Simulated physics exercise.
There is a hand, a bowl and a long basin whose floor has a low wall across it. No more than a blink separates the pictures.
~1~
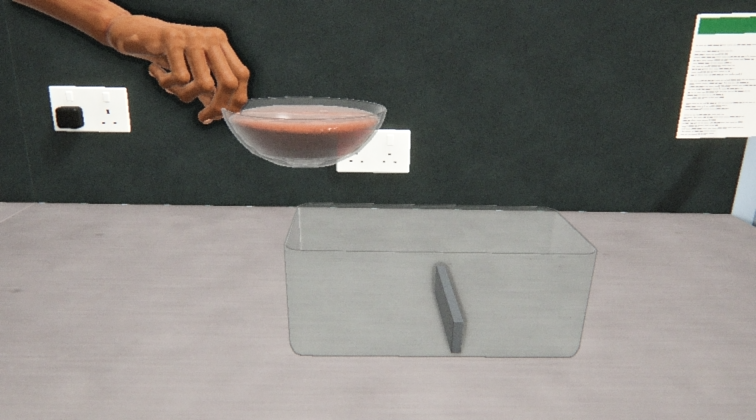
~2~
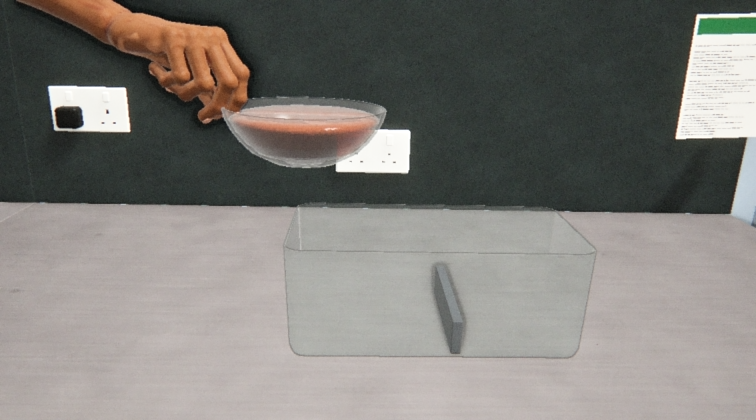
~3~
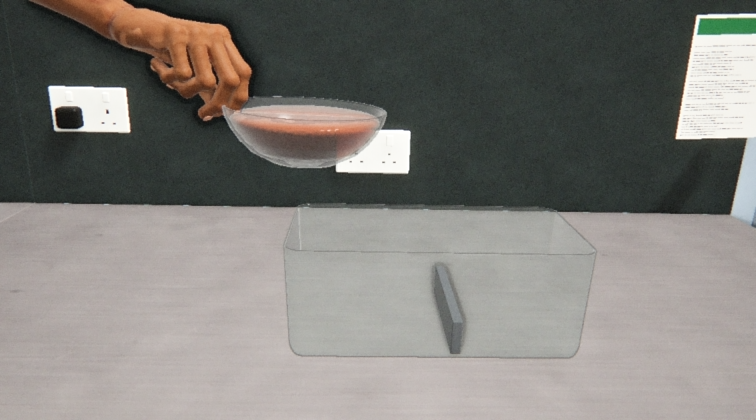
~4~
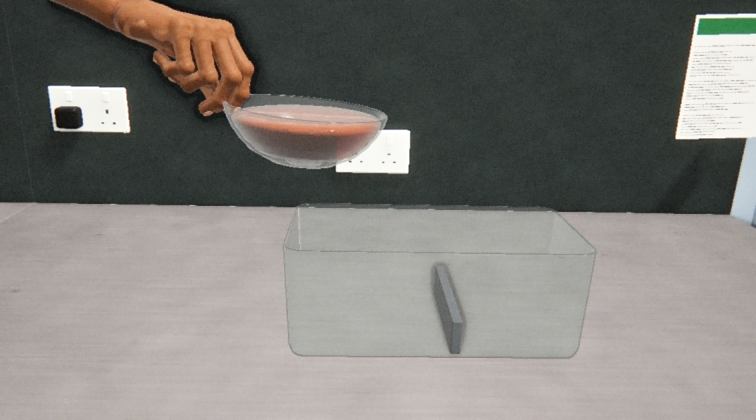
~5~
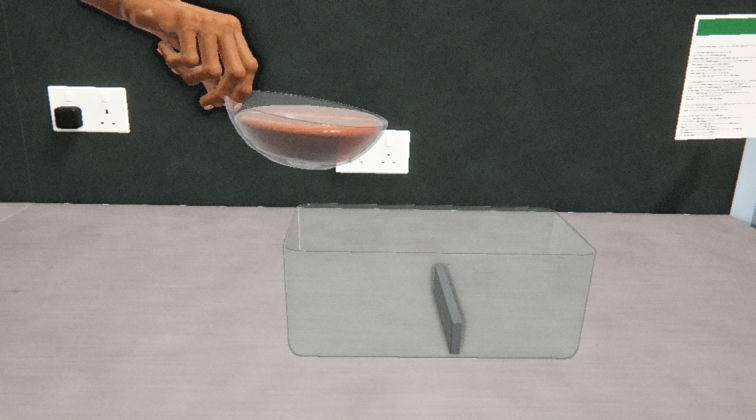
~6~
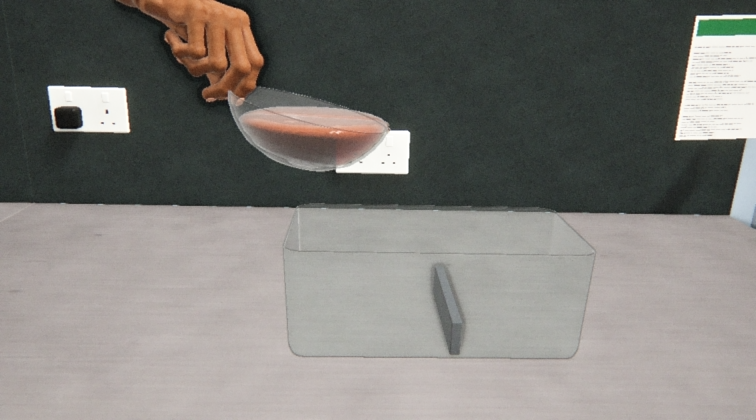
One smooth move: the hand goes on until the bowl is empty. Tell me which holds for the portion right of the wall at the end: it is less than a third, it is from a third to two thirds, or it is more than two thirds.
It is less than a third.
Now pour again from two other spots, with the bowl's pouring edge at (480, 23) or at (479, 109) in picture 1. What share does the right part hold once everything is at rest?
You'd get 85 percent from the first and 95 percent from the second.
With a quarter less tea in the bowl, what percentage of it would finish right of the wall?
About 5 parts in a hundred, give or take.
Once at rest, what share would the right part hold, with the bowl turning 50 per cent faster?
Near 15 parts in a hundred.
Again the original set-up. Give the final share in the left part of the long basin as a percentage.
I'd say close to 80 per cent.
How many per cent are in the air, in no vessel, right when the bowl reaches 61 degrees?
Around 25 in a hundred, more or less.
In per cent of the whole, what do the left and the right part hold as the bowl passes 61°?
On the left near 40 in a hundred, on the right near 15 in a hundred.
A moment on, the bowl is tipped part way and 21 per cent is still to pour, 39 is left of the wall and 15 right of it.
Next, the bowl is tipped on its side and 0 per cent is still to pour, 79 is left of the wall and 21 right of it.
Then the bowl is tipped right over and 0 per cent is still to pour, 78 is left of the wall and 21 right of it.
Later the bowl is tipped right over and 0 per cent is still to pour, 78 is left of the wall and 21 right of it.
In the end 78 per cent lies left of the wall, 21 right of it and 1 outside.
